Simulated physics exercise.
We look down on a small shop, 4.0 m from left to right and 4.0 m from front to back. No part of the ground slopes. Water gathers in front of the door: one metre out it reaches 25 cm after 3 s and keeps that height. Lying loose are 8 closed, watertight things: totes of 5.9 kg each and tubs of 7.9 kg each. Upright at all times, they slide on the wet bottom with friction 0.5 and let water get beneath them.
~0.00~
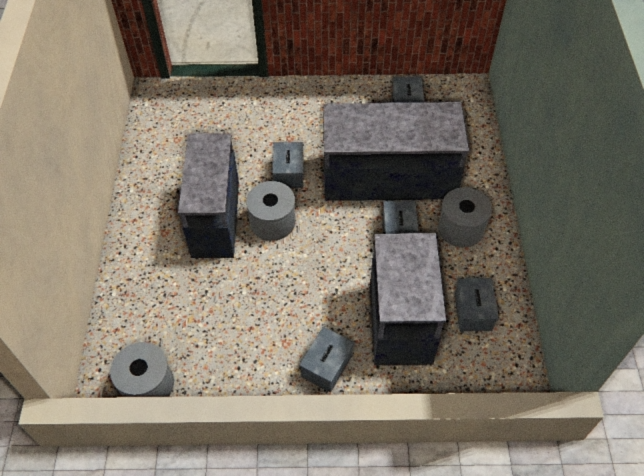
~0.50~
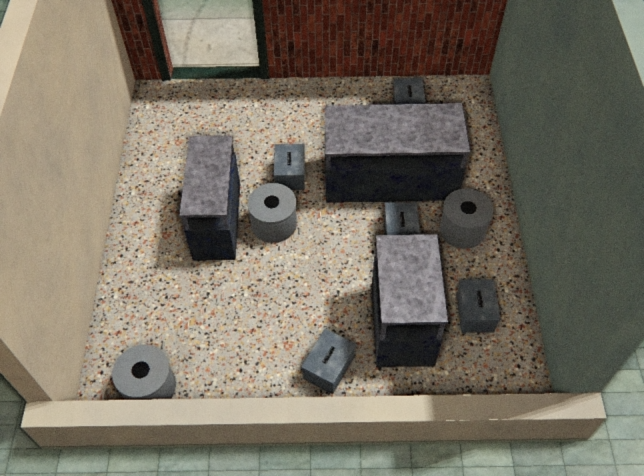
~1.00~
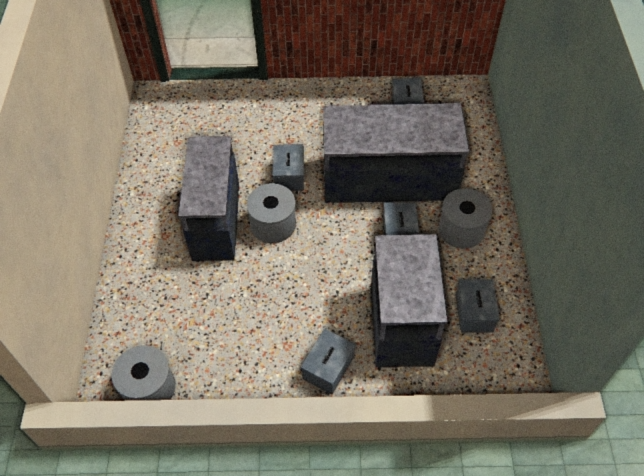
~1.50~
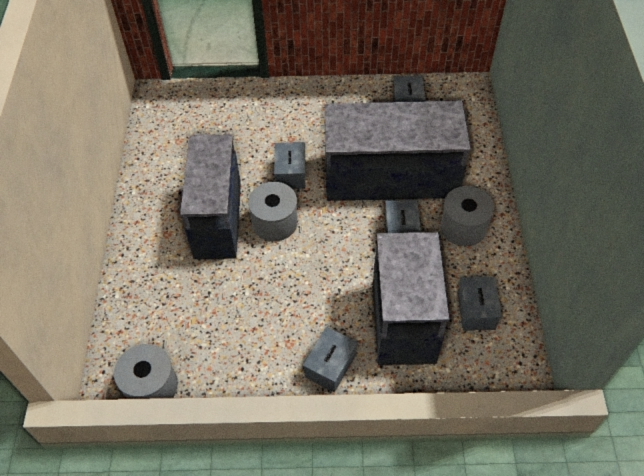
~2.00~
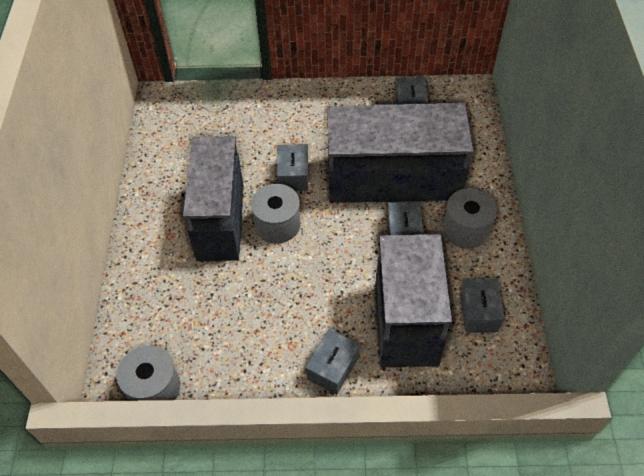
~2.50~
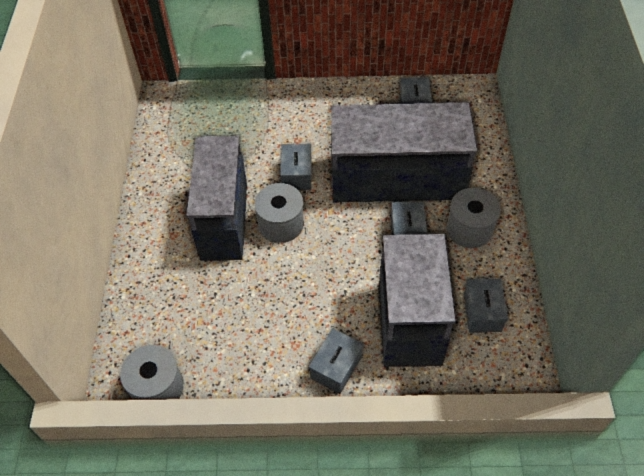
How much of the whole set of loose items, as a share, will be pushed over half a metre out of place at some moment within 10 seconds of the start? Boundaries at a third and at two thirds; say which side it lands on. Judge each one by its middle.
It lands between a third and two thirds.
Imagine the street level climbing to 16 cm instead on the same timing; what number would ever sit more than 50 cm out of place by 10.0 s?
Then 3.
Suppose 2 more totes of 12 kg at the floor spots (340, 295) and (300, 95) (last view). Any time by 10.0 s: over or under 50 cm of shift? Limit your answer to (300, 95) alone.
It is short of it.
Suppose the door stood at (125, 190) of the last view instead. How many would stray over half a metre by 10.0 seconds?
5.
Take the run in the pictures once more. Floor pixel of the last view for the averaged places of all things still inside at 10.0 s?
I'd say about (421, 253) in the last view.
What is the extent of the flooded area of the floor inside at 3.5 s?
Close to 4.0 m2, I'd say.
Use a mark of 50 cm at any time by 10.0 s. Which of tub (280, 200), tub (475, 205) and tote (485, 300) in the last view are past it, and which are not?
Order as asked - a bigger shift, a smaller shift, a smaller shift.
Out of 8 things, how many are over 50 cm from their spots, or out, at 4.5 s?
I make it 2 by then.
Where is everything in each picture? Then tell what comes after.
The first frame shows a tote at (327, 354), on the bottom; a tote at (409, 90) rests on the ground; water covers 0.0 m2; 0 of 8 have shifted.
The second frame shows a tote at (329, 355) rests on the ground; a tote at (410, 92), on the bottom; 0.0 m2 under water; 0 of 8 have shifted.
The third frame shows a tote at (328, 356), on the bottom; a tote at (408, 92) rests on the ground; 0.0 m2 under water; 0 of 8 have shifted.
The fourth frame shows a tote at (330, 354) rests on the ground; a tote at (410, 89), on the bottom; 0.0 m2 under water; 0 of 8 have shifted.
The fifth frame shows a tote at (333, 356) rests on the ground; a tote at (413, 91), on the bottom; 0.3 m2 under water; 0 of 8 have shifted.
The sixth frame shows a tote at (336, 355) rests on the ground; a tote at (416, 91), on the bottom; water covers 1.1 m2; 0 of 8 have shifted.
After 3.5 s 0 of 8 are over 50 cm from their spots; 0 afloat.
After 4.5 s 2 of 8 are over 50 cm from their spots; 1 afloat.
After 7.0 s 4 of 8 are over 50 cm from their spots; 4 afloat.
After 10.0 s 4 of 8 are over 50 cm from their spots, and 4 have been at some point; 7 afloat.
